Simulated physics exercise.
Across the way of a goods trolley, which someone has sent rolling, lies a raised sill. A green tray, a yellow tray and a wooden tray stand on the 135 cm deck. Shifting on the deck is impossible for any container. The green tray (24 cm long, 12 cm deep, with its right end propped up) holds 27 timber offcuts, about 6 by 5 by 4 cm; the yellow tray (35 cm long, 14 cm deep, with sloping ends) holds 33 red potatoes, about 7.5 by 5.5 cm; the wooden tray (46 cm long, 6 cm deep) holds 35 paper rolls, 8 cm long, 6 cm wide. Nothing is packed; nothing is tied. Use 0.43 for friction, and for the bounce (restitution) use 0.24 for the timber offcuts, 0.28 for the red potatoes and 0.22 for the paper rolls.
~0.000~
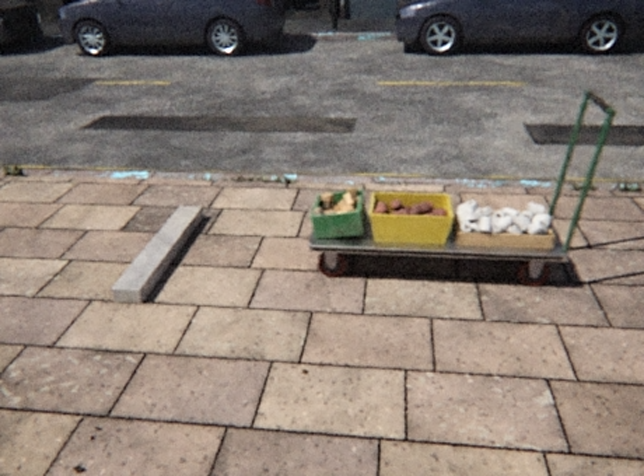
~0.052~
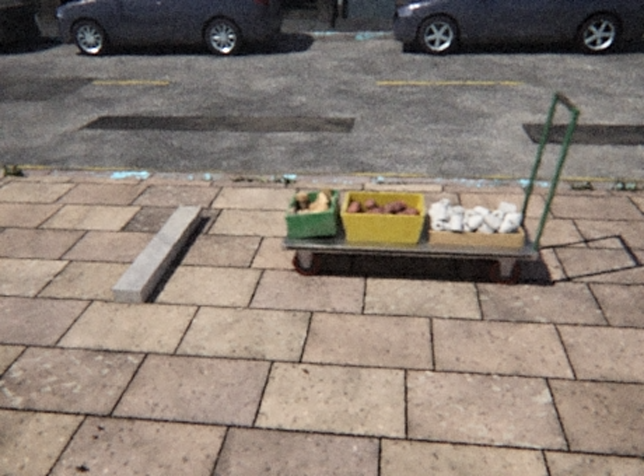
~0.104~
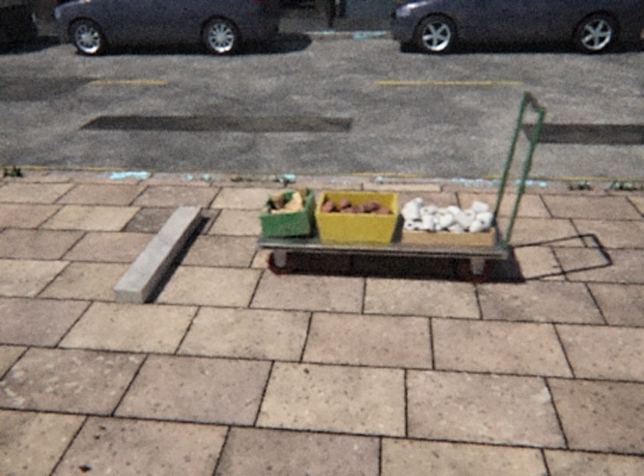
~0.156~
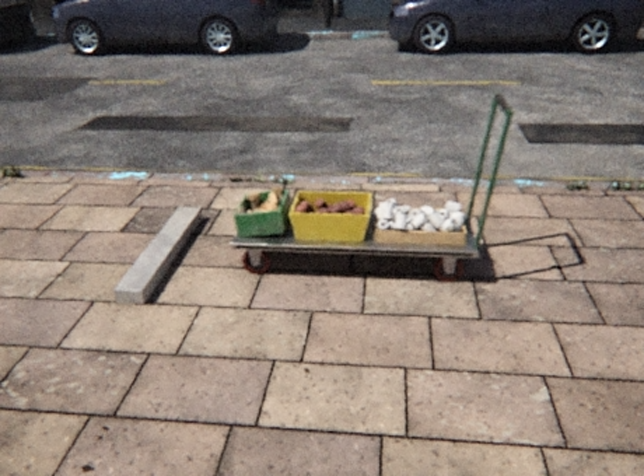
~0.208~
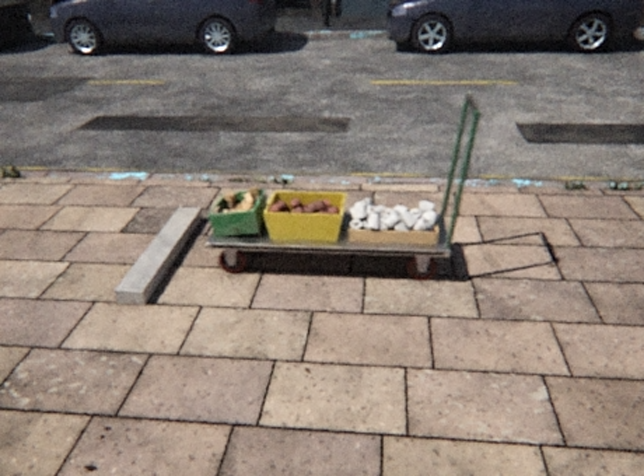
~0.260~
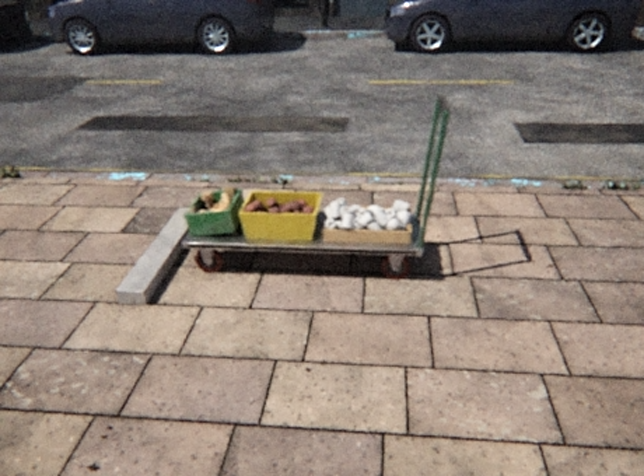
On a paved roadside, a flat trolley carrying green, yellow and wooden trays rolling steadily left towards a low raised sill.
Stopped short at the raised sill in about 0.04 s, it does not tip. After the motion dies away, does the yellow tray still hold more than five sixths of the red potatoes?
I bet the spilled fraction undershoots a sixth.
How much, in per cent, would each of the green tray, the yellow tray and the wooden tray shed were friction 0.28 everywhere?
Green tray 10, yellow tray 0, wooden tray 30 per cent.
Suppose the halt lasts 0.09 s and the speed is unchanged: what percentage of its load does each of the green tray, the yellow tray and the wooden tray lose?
You'd end up with green tray at 10 %, yellow tray at 0 % and wooden tray at 30 %.
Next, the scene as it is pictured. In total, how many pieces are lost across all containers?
It comes to some 16 pieces.
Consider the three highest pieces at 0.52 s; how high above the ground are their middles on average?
Close to 52 cm up.
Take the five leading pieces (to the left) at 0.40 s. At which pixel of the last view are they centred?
About (170, 201).
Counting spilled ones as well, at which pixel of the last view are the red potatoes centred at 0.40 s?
Centre: Around (247, 218) px.
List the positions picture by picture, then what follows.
In the first picture (places track the rim corner closest to us here; the camera moves round a little), yellow tray (451, 217); green tray (357, 212); 89 cm to go; all still inside.
Yellow tray (422, 216); green tray (330, 211); 75 cm to go, in the second picture.
Yellow tray (394, 216); green tray (303, 211); 60 cm to go, in the third picture.
Yellow tray (367, 215); green tray (277, 211); 46 cm to go, in the fourth picture.
Yellow tray (340, 215); green tray (252, 210); 31 cm to go, in the fifth picture.
Yellow tray (314, 215); green tray (227, 210); 17 cm to go; all still inside, in the sixth picture.
After 0.30 s, the wheels strike.
After 0.40 s, the green tray has all 27, the yellow tray has all 33 and the wooden tray is down by 3 of 35.
After 0.52 s, the green tray is down by 4 of 27, the yellow tray is down by 2 of 33 and the wooden tray is down by 7 of 35.
After 0.75 s, the green tray is down by 4 of 27, the yellow tray is down by 2 of 33 and the wooden tray is down by 8 of 35.
Final count (at 1.26 s), the green tray is down by 4 of 27, the yellow tray is down by 2 of 33 and the wooden tray is down by 10 of 35. Asked share, 2 of 33, 6 per cent.
